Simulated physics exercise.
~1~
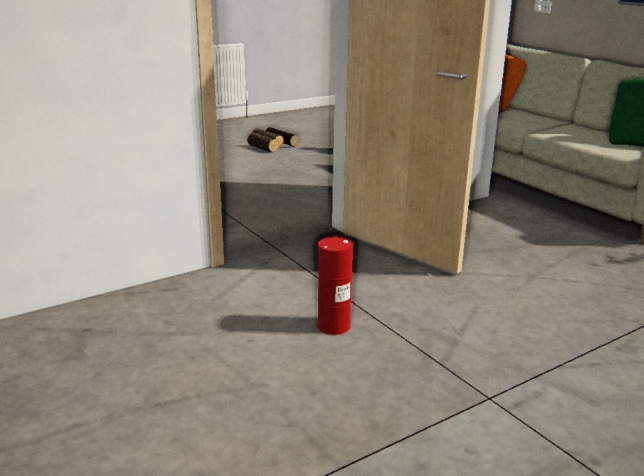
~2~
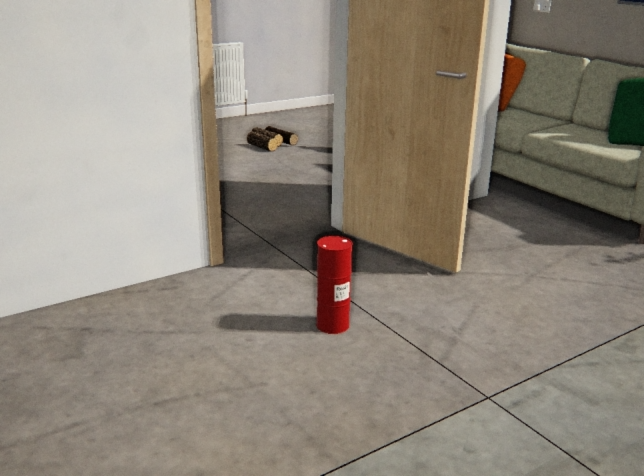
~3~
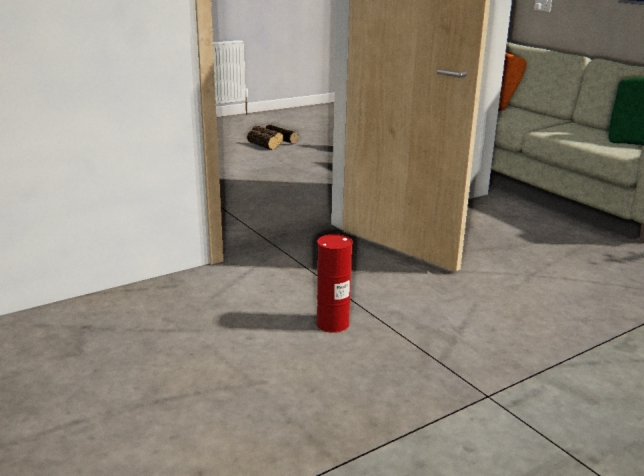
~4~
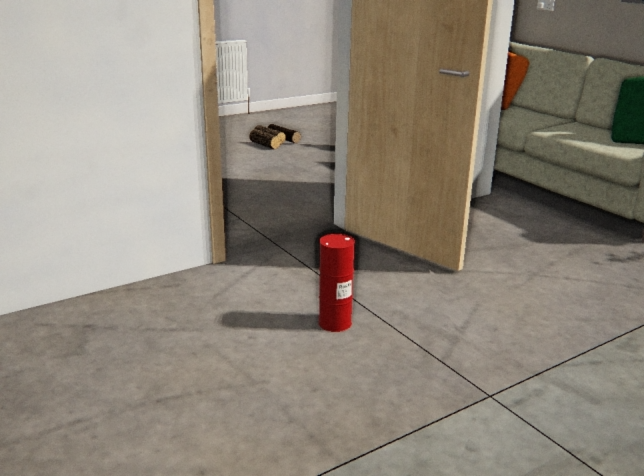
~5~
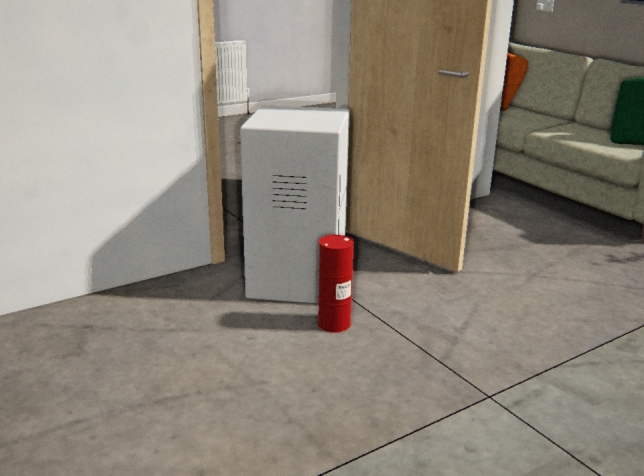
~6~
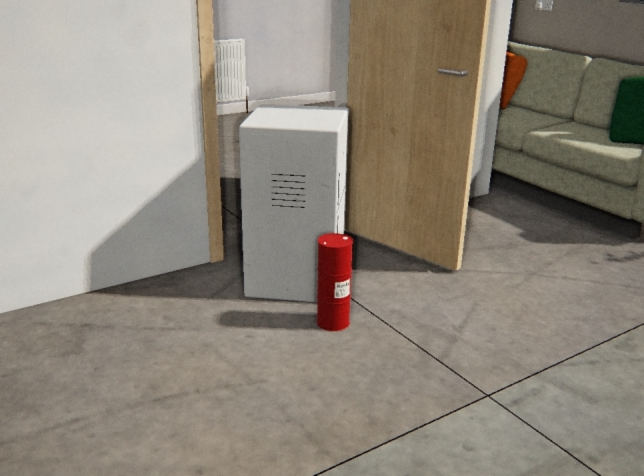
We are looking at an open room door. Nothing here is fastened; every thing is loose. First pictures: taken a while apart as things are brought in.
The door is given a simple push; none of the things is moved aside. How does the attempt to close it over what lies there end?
Most likely it will leave a gap.
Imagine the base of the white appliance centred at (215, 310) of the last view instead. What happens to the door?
Next, the door completes its arc.
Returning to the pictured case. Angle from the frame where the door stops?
The answer is roughly 55°.
Then, 0.60 s later than the last frame, open by 95°.
Then, 1.00 s later than the last frame, open by 82°.
Then, 1.30 s later than the last frame, open by 71°.
Then, 1.60 s later than the last frame, open by 60°.
When it is over, open by 55°; both as before. End places, in pixels of the last picture, white appliance near (296, 202).
